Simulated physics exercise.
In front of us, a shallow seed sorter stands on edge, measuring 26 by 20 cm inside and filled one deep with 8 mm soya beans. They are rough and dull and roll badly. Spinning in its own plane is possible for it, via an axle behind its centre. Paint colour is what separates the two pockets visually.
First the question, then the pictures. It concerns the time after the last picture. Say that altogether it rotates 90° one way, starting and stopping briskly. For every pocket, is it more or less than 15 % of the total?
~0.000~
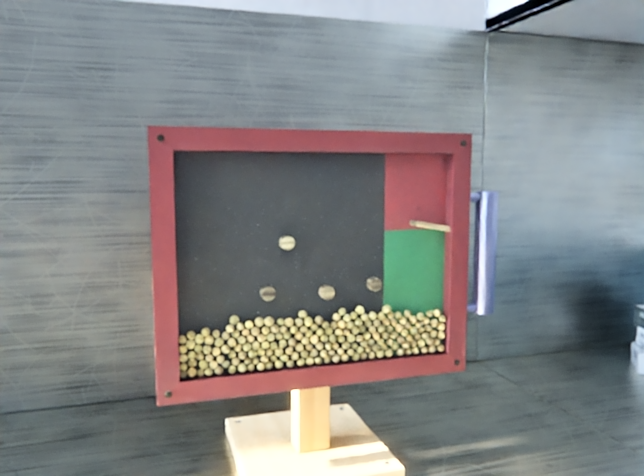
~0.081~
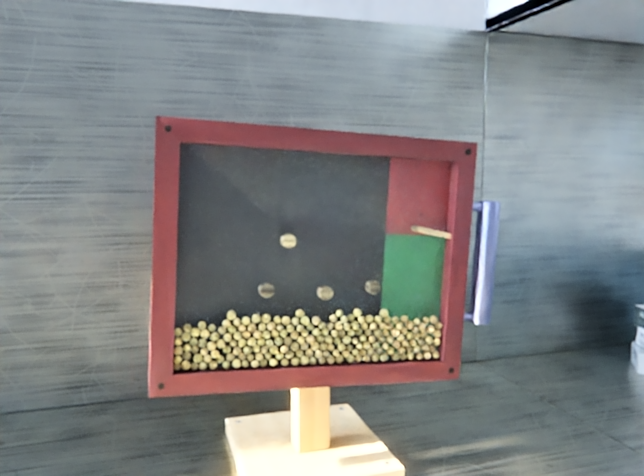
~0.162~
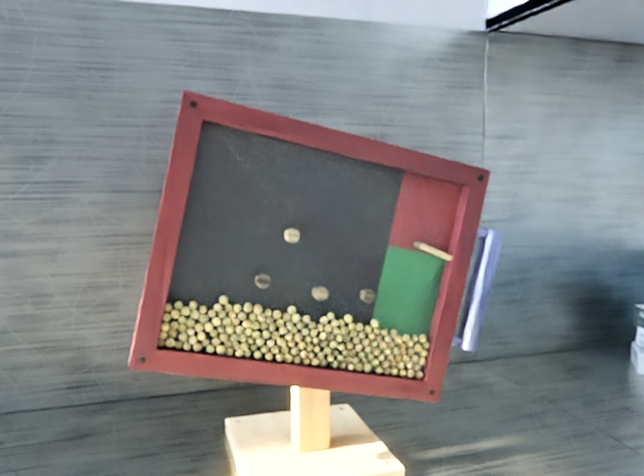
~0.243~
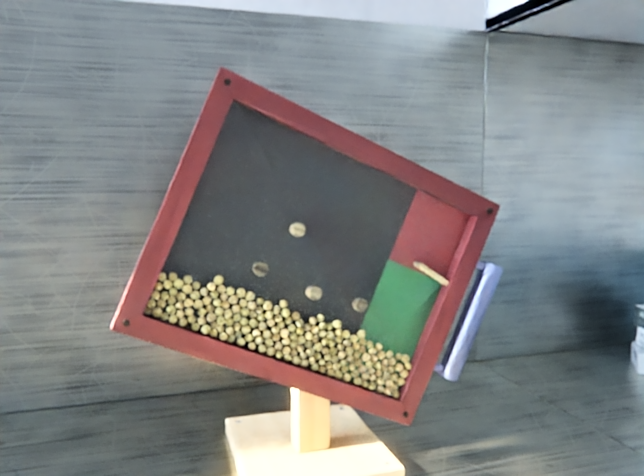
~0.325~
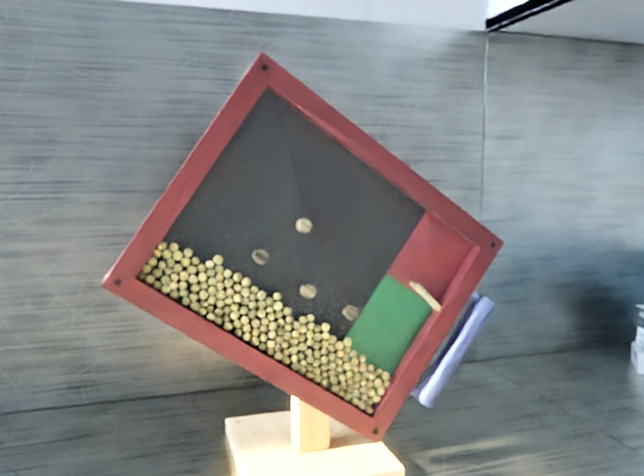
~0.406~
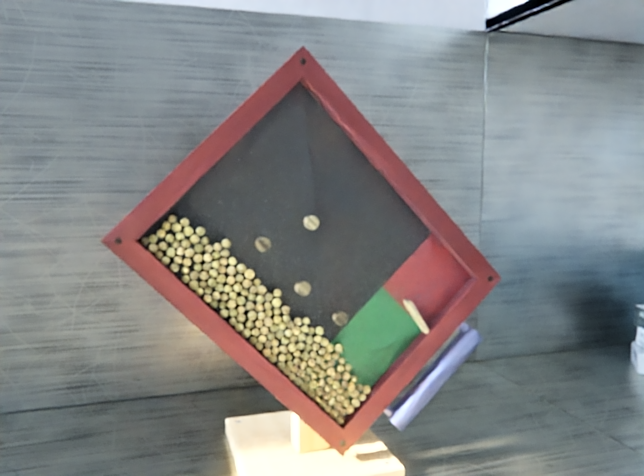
Red: Less; green: More.
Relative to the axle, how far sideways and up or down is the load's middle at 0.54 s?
The middle sits around 5 cm left of it and 6 cm below it.
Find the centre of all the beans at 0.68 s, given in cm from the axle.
Offset: Approx. 5 cm left, 6 cm below.
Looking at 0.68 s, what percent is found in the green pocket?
About 45 percent of the load.
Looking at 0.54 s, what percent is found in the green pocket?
Roughly 30 %.
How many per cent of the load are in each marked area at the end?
Red pocket 5, green pocket 60.
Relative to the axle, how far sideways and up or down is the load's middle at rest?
About 5 cm left and 7 cm below.
By 0.54 s, it stands 64° clockwise; the beans' middle is 5 cm left of and 6 cm below the centre; green 30 %.
By 0.68 s, it stands 83° clockwise; the beans' middle is 5 cm left of and 6 cm below the centre; green 45 %.
By 0.80 s, it stands 90° clockwise; the beans' middle is 5 cm left of and 6 cm below the centre; green 55 %.
At rest by 2.2 s, it stands 90° clockwise; red 5 %, green 60 %, elsewhere 35 %.
